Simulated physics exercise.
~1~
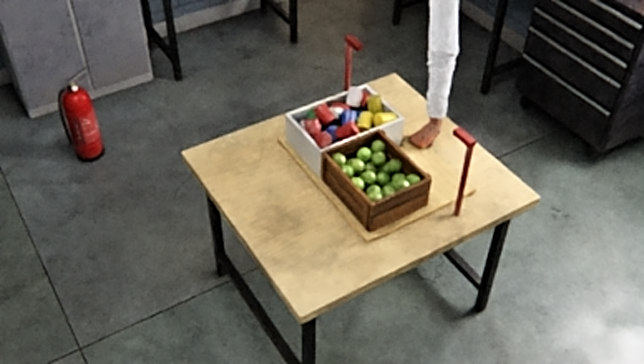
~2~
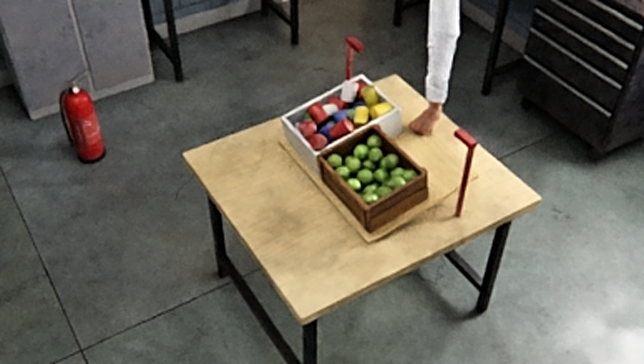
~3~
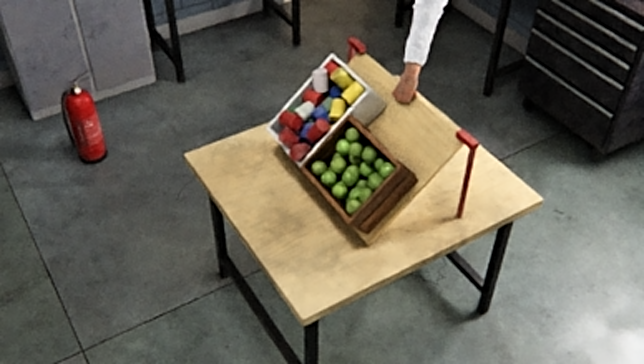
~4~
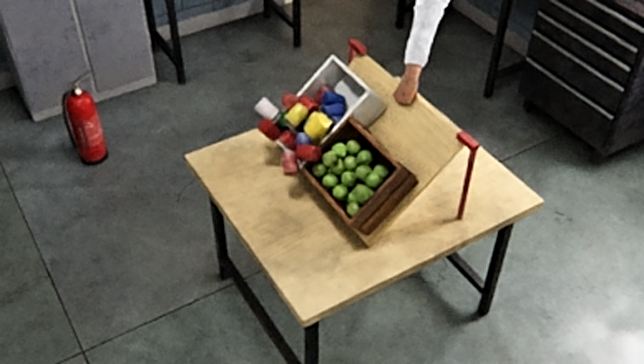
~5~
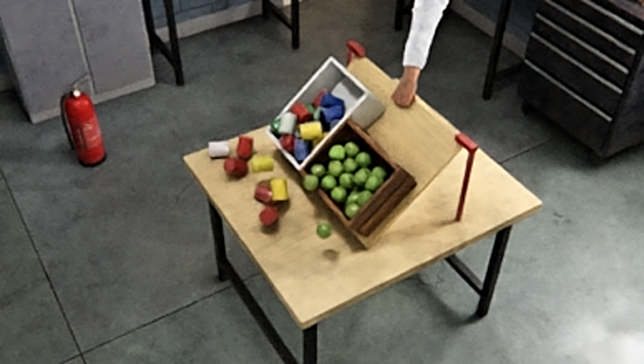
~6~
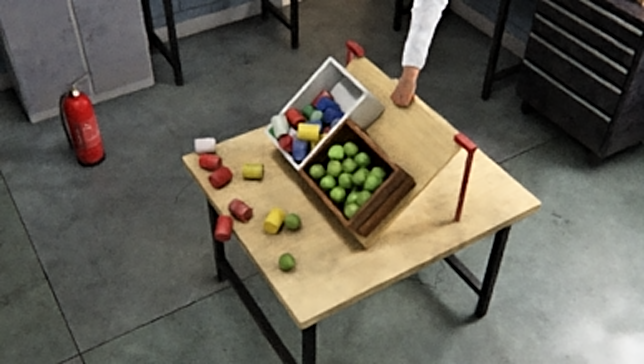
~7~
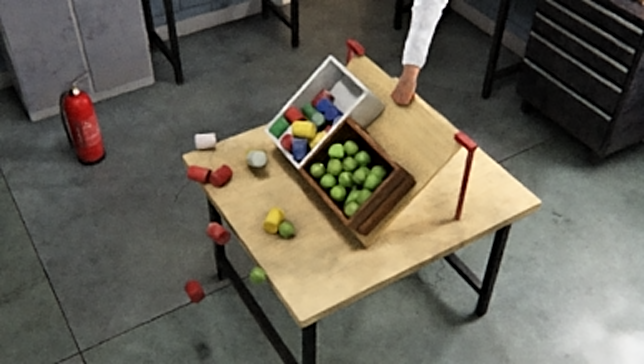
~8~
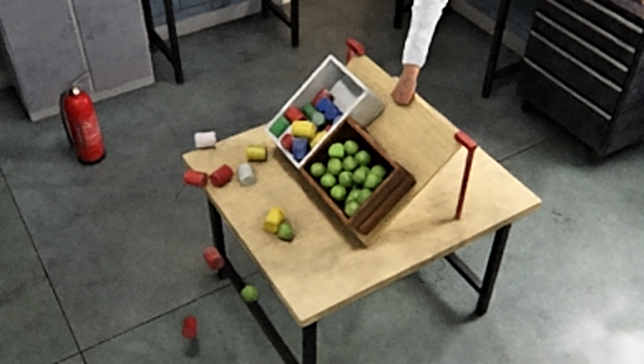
Hand tilting a hinged board against red stops, spilling coloured jars and a few green apples across the table and off its edge.
